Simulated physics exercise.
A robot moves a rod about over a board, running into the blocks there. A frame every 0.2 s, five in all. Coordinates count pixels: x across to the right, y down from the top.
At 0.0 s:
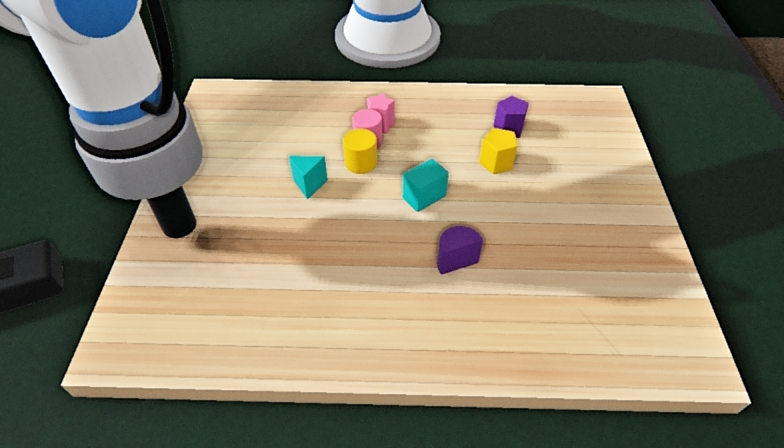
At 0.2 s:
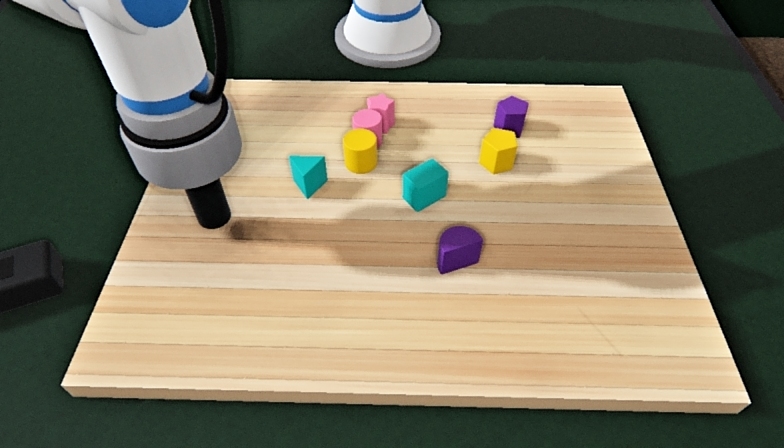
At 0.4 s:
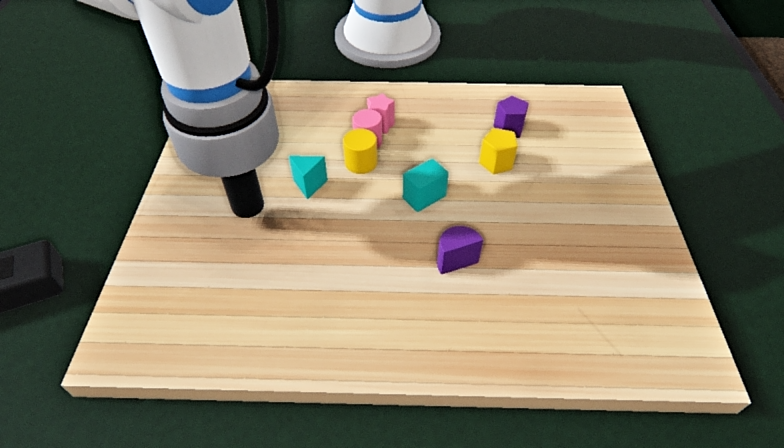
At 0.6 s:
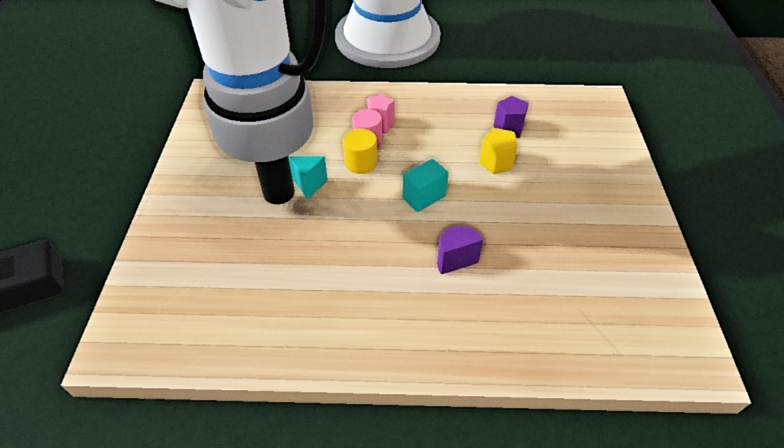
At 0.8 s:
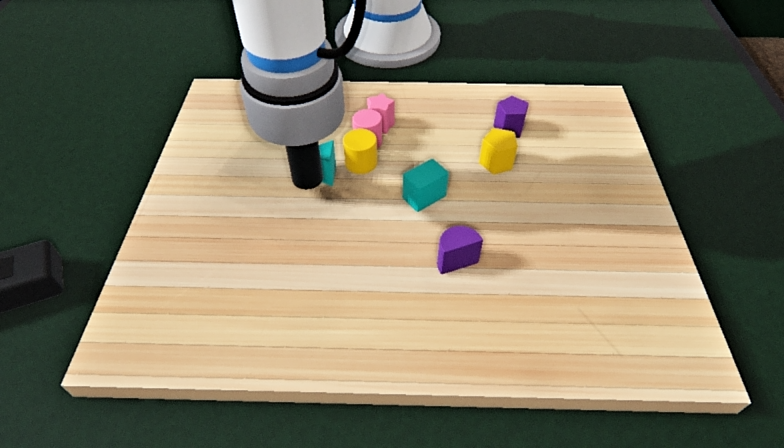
At the start, a robot arm holds a black rod over the left side of a wooden board scattered with colourful blocks. The rod glides right and slightly away across bare wood, nearing the turquoise triangular block. It then nudges that block a little to the right, while the other blocks stay still.
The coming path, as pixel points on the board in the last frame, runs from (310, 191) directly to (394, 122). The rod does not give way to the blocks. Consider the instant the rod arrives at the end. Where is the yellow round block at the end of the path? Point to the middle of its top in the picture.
It will likely be found at (394, 130).
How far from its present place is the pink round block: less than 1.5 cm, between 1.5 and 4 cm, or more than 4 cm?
Goes over 4 cm.
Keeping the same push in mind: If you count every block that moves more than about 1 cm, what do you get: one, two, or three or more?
Total moved: Three or more.
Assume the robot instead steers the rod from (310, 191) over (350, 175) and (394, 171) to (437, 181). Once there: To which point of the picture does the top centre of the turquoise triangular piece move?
Near (339, 133).
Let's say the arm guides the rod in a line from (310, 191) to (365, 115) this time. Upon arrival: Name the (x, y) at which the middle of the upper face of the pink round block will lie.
Its top middle is near (382, 109).
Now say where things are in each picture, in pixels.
Rod's lower end (180, 226); turquoise triangular piece (306, 162); yellow round block (360, 139); pink round block (367, 118); pink star-shaped block (380, 102), in the first picture.
Rod (215, 217); blocks still, in the second picture.
Rod (248, 206); blocks still, in the third picture.
Rod (279, 193); blocks still, in the fourth picture.
Rod (308, 179); turquoise triangular piece (321, 151); yellow round block (360, 139); pink round block (367, 118); pink star-shaped block (380, 102), in the fifth picture.
On the path given first. One third of the way, rod (339, 154); turquoise triangular piece (346, 125); yellow round block (371, 134); pink round block (375, 114); pink star-shaped block (381, 98).
Two thirds of the way, rod (369, 131); turquoise triangular piece (362, 103), turned 50° anticlockwise; yellow round block (394, 130); pink round block (394, 110); pink star-shaped block (382, 94), turned 20° anticlockwise.
At the end, rod (394, 110); turquoise triangular piece (363, 97), turned 70° anticlockwise; yellow round block (394, 130); pink round block (422, 98); pink star-shaped block (386, 84), turned 30° anticlockwise.
